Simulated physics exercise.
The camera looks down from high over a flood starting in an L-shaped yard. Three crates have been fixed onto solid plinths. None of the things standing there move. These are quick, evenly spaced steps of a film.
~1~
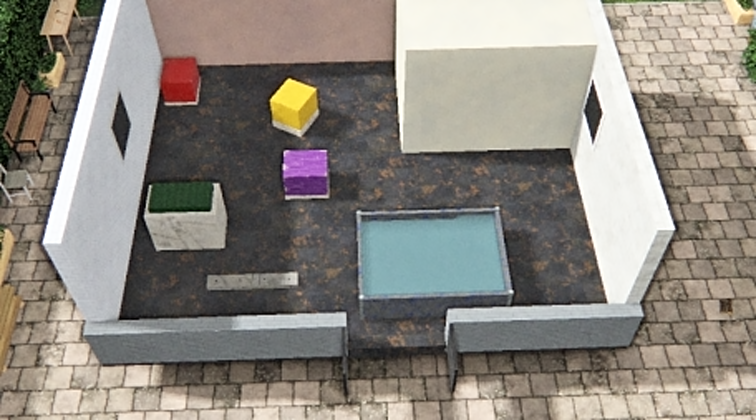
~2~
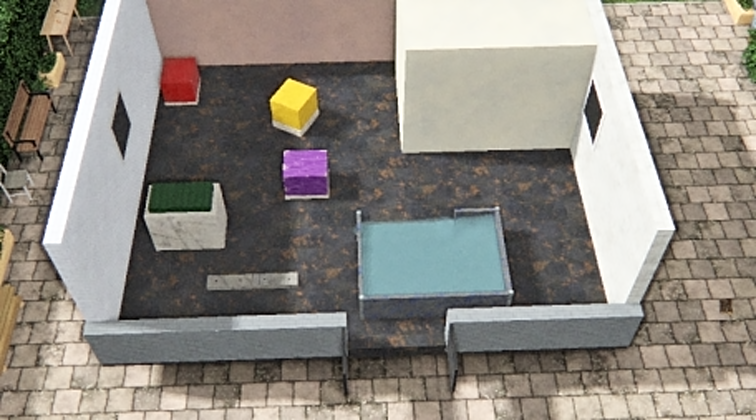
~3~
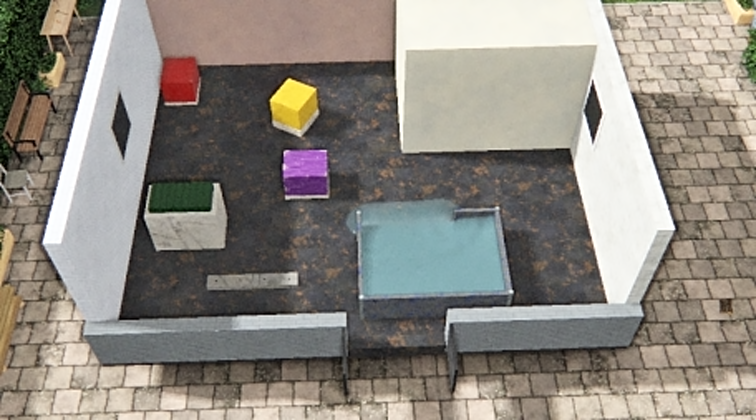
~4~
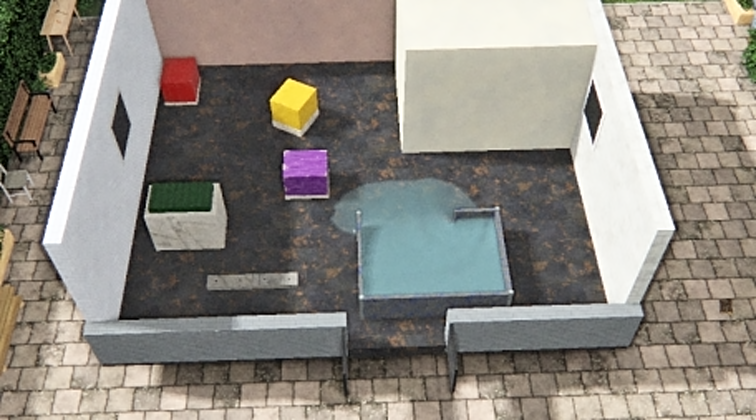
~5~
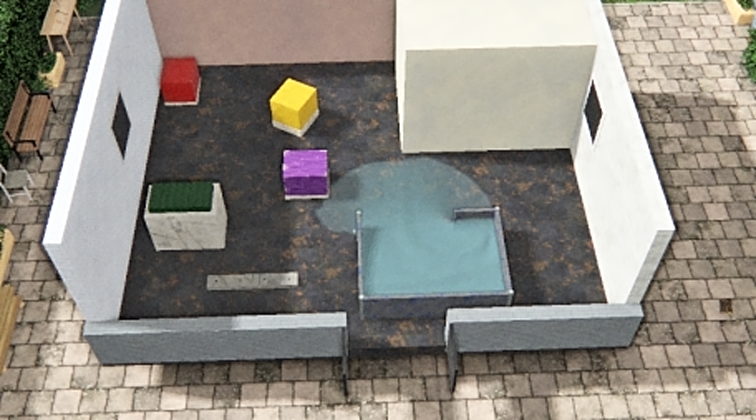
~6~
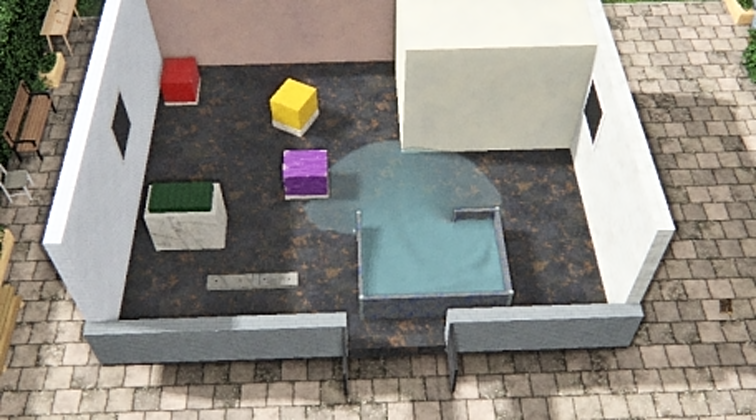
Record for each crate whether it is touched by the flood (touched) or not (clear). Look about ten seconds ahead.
In order: The yellow crate is left wet, the red crate is left wet, the purple crate is left wet.
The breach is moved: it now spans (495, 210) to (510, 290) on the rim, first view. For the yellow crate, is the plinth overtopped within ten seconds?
Per crate - yellow crate: Untouched.
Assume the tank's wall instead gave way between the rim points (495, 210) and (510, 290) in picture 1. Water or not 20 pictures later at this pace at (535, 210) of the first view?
At that spot: Swamped.
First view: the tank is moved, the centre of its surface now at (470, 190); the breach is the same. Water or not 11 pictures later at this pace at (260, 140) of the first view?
Verdict on that spot: Inundated.
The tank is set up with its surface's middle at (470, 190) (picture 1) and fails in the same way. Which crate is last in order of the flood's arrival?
It is the one in red.
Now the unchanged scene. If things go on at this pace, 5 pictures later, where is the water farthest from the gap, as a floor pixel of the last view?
Somewhere close to (377, 71).
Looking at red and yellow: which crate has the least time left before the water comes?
It's the one in yellow.
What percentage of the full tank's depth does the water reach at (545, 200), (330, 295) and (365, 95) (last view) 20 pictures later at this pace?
In that order: 6, 0 and 14 per cent.
A moment on, water covers 25 % of the floor; the yellow crate water round its plinth, the red crate not reached, the purple crate water round its plinth.
Next, water covers 35 % of the floor; the yellow crate water round its plinth, the red crate not reached, the purple crate water round its plinth.
Then, water covers 50 % of the floor; the yellow crate water round its plinth, the red crate water round its plinth, the purple crate water round its plinth.
Later, water covers 75 % of the floor; the yellow crate water round its plinth, the red crate water round its plinth, the purple crate water round its plinth.
In the end, water covers 95 % of the floor; the yellow crate was topped, the red crate was topped, the purple crate was topped.
